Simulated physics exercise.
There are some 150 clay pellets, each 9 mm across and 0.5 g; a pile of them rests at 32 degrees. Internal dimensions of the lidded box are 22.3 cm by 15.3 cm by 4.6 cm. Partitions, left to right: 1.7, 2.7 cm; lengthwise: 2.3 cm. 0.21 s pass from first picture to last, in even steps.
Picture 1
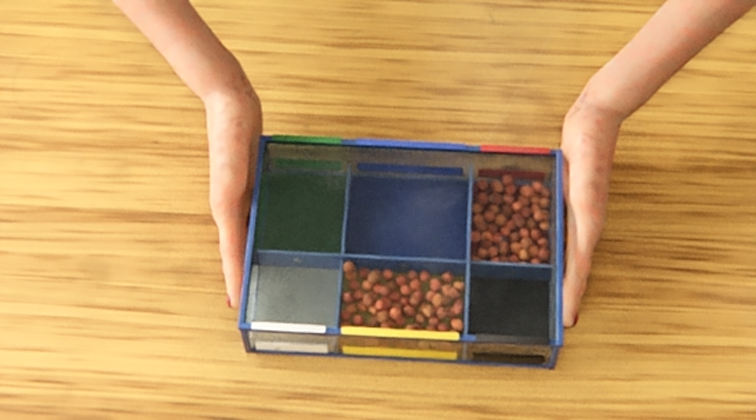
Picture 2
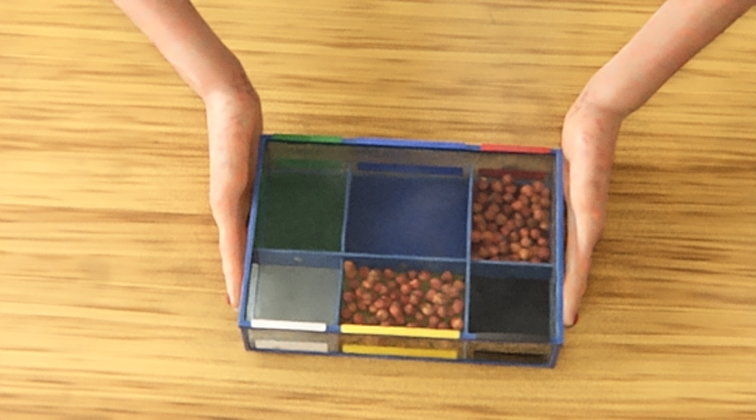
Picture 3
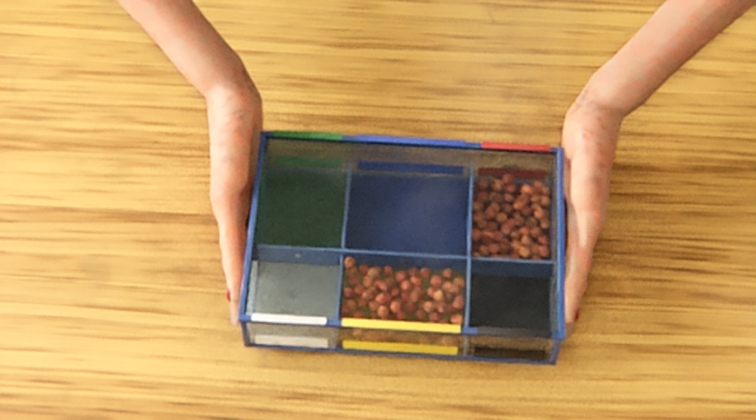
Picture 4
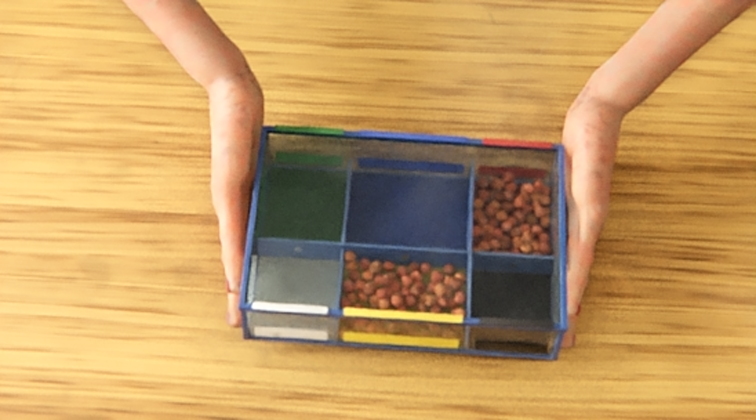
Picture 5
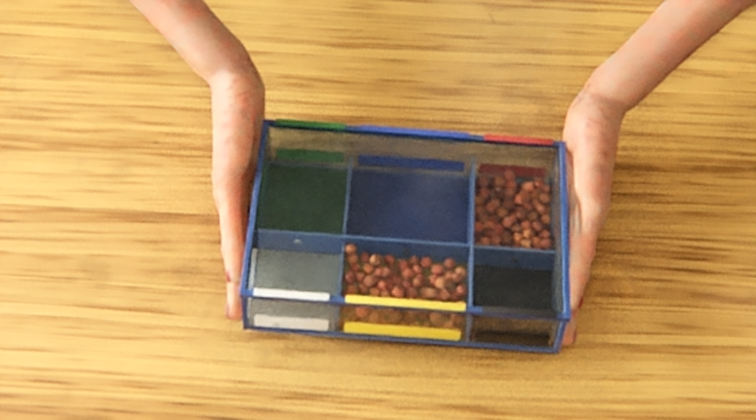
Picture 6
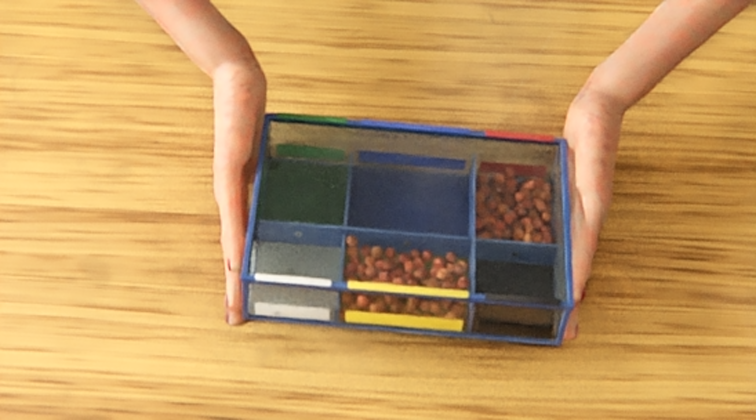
The footage shows two hands holding a clear-lidded, six-compartment box above a wooden surface and gradually tilting it slightly, its near side rising, while small reddish-brown pellets remain in the red and yellow sections.
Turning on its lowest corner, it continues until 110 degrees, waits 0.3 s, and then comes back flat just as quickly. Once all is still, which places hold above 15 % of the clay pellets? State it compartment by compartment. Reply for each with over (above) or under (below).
Red - over, blue - over, green - under, yellow - under, white - under, black - under.
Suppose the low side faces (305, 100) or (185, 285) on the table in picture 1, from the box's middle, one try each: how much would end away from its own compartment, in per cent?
About 75 and 95 per cent.
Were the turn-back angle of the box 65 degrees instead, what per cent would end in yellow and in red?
The yellow compartment would hold 55 per cent, the red one 45 per cent.
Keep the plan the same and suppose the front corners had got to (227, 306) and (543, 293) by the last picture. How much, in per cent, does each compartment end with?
Each compartment ends with, in per cent, red 20, blue 5, green 60, yellow 5, white 10 and black 0.
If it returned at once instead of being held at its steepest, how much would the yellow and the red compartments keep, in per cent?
Result - yellow: 5 %, red: 65 %.
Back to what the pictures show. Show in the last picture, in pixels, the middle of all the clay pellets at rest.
Near (489, 195).
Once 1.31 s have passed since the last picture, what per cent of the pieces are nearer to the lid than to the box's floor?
Estimate: Near 70 per cent.
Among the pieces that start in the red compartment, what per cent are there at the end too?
Something like 100 per cent.
Then, 1.31 s after the last picture, tilt 110 degrees; red 55 %, blue 40 %, yellow 5 %.
Then, 2.19 s after the last picture, tilt 57 degrees; red 60 %, blue 40 %.
Then, 3.06 s after the last picture, tilt 0 degrees; red 60 %, blue 35 %.
In the end, red 60 %, blue 35 %, green 0 %, yellow 0 %, white 0 %, black 0 %.
